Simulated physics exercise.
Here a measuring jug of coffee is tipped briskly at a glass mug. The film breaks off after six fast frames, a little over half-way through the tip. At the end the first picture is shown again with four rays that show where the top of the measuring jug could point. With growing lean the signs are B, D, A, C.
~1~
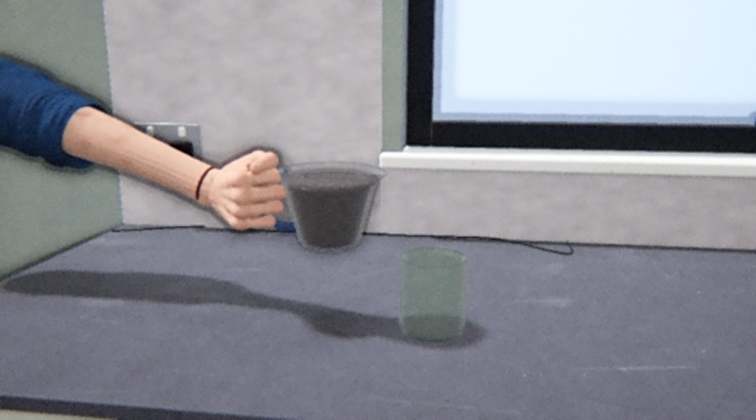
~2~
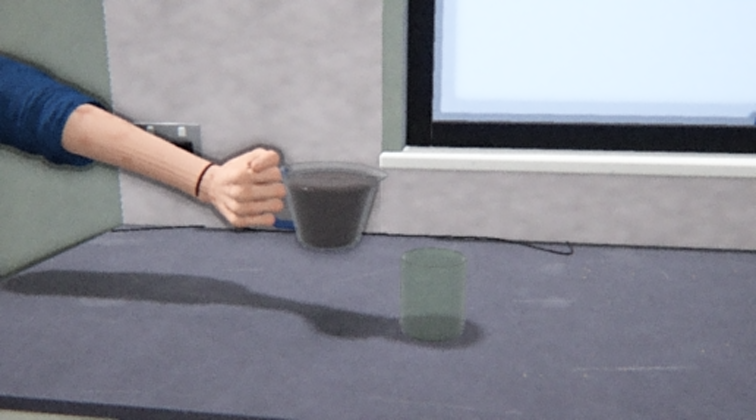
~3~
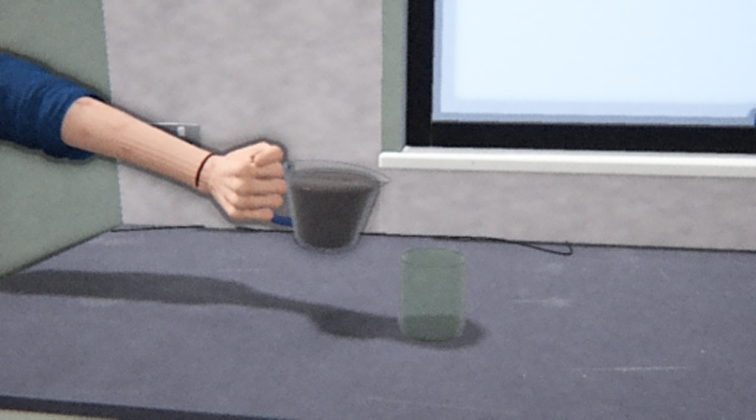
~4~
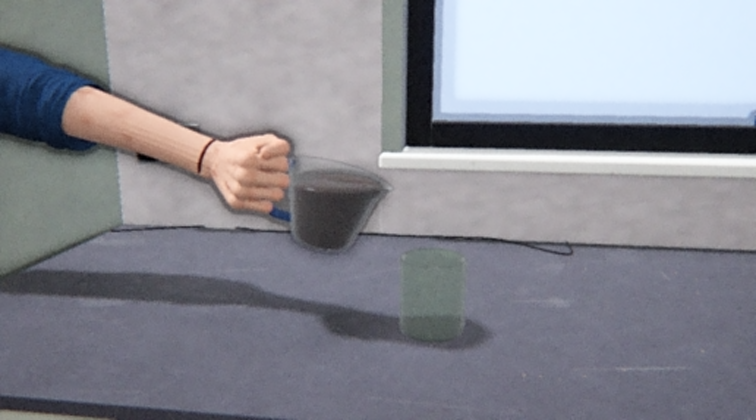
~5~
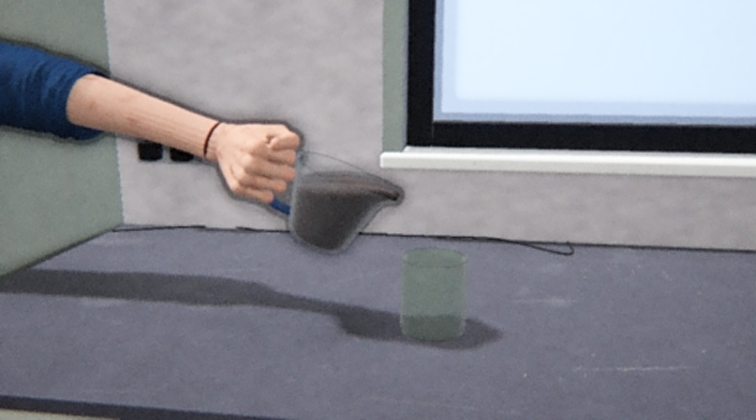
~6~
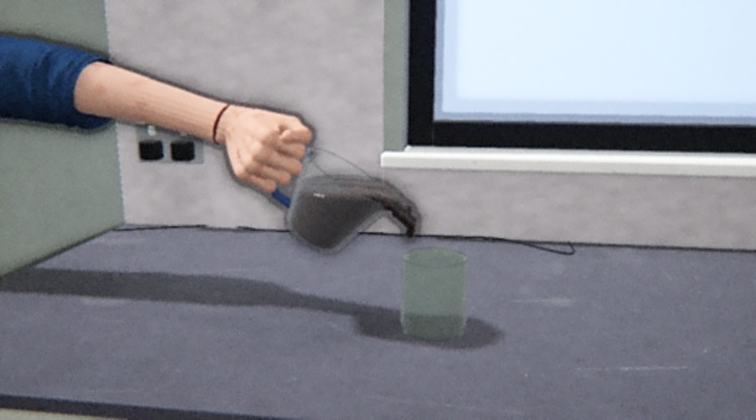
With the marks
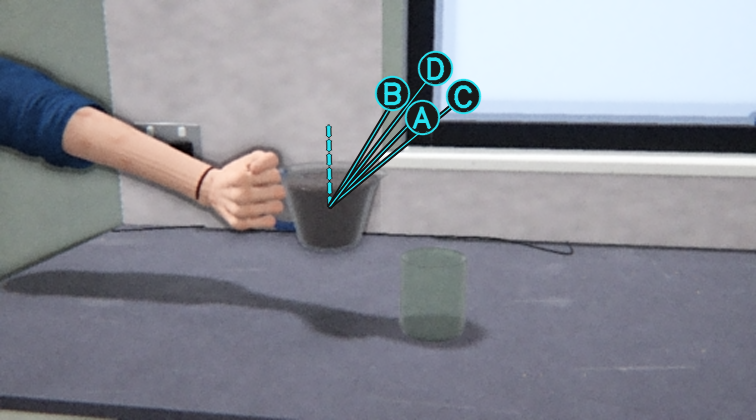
In the video, a hand holds a clear jug of dark liquid above a dark countertop, near an empty greenish glass. The hand tilts the jug to the right, and the dark liquid runs over its lip and starts downward.
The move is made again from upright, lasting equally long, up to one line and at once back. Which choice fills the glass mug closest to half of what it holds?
A beats the others.
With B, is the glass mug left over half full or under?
Under half.
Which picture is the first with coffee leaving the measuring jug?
Picture 5.
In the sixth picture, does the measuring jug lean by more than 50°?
No, it does not.
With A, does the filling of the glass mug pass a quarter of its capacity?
Yes, clearly.
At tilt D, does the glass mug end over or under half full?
Under half.
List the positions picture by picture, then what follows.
Upright, lip at (387, 173); rim of the glass mug round (434, 256); nothing has left yet, in the first picture.
Upright, lip at (388, 175); nothing has left yet, in the second picture.
Tipped about 7°, lip at (390, 181); nothing has left yet, in the third picture.
Tipped about 14°, lip at (393, 189); nothing has left yet, in the fourth picture.
Tipped about 23°, lip at (396, 199); coffee is over the lip, down to (396, 199), in the fifth picture.
Tipped about 33°, lip at (397, 210); coffee is over the lip, down to (409, 234), in the sixth picture.
In cyan, A at (407, 126); B at (387, 110); C at (450, 107); D at (425, 82).
With A, the glass mug ends with about 48 % of what it can hold.
With B, the glass mug ends with about 27 % of what it can hold.
With C, the glass mug ends with about 60 % of what it can hold.
With D, the glass mug ends with about 38 % of what it can hold.
